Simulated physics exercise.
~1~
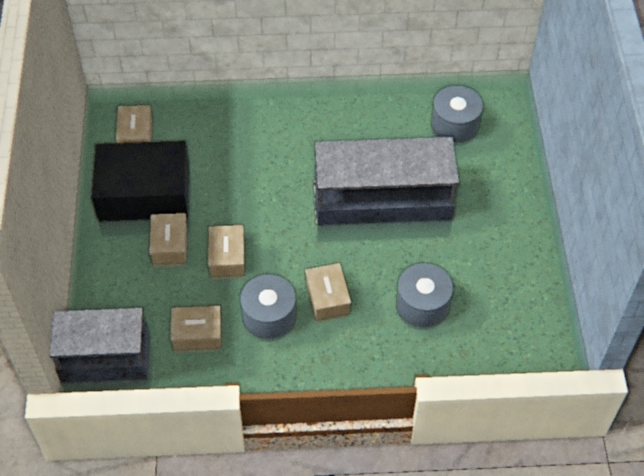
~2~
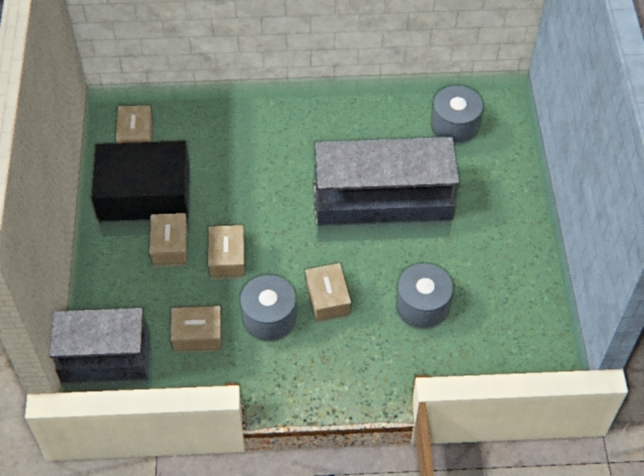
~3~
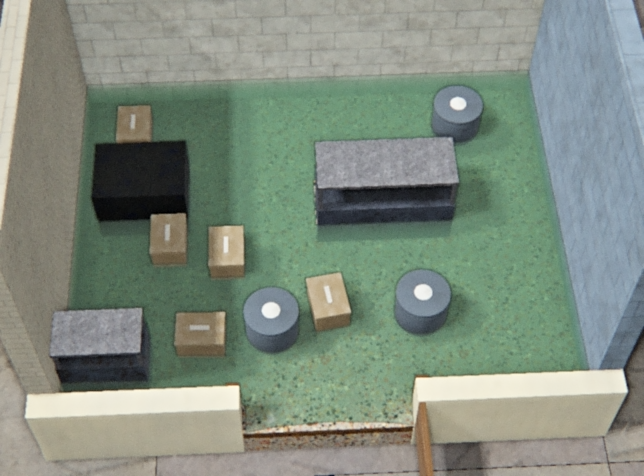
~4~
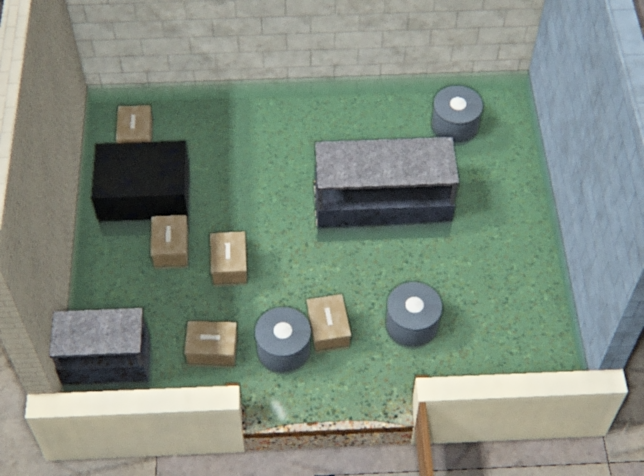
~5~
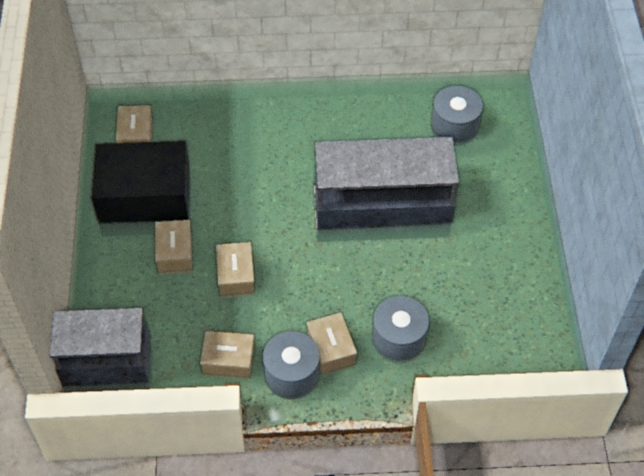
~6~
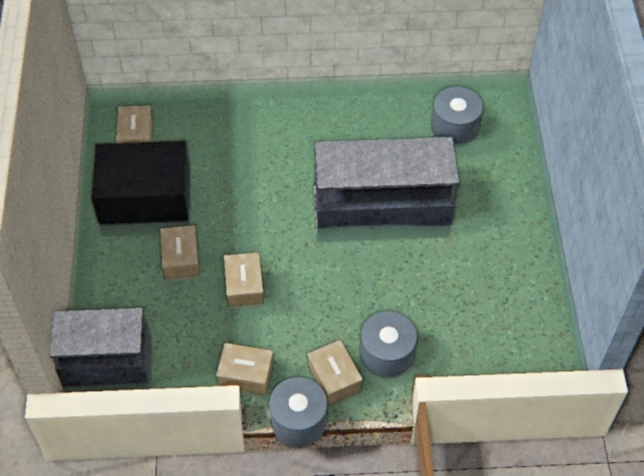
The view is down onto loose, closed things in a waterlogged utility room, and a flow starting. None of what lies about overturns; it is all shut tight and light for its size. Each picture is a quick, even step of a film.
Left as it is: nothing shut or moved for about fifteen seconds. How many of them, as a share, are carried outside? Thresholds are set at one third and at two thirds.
My prediction is the high band.
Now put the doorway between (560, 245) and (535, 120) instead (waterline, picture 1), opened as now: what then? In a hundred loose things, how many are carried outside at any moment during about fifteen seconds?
That would be around 40 %.
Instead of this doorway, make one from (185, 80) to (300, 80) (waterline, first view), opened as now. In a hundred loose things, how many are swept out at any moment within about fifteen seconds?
80 per cent.
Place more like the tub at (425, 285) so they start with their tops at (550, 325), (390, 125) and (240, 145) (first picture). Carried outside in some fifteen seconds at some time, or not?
The three, in sequence: Departs, remains behind and departs.
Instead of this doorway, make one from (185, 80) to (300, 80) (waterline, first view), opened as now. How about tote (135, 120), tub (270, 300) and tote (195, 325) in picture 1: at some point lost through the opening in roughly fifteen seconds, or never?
In sequence - departs, departs, stays put.
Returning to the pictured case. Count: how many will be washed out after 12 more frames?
All told, it is 5.
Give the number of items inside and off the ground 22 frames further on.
It works out to 2.
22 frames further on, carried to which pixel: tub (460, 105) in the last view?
It should be near (491, 264).
A moment on, 4 of 8 are out; 4 afloat.
Next, 5 of 8 are out; 3 afloat.
Later, 6 of 8 are out; 2 afloat.
In the end, 6 of 8 are out; 2 afloat.
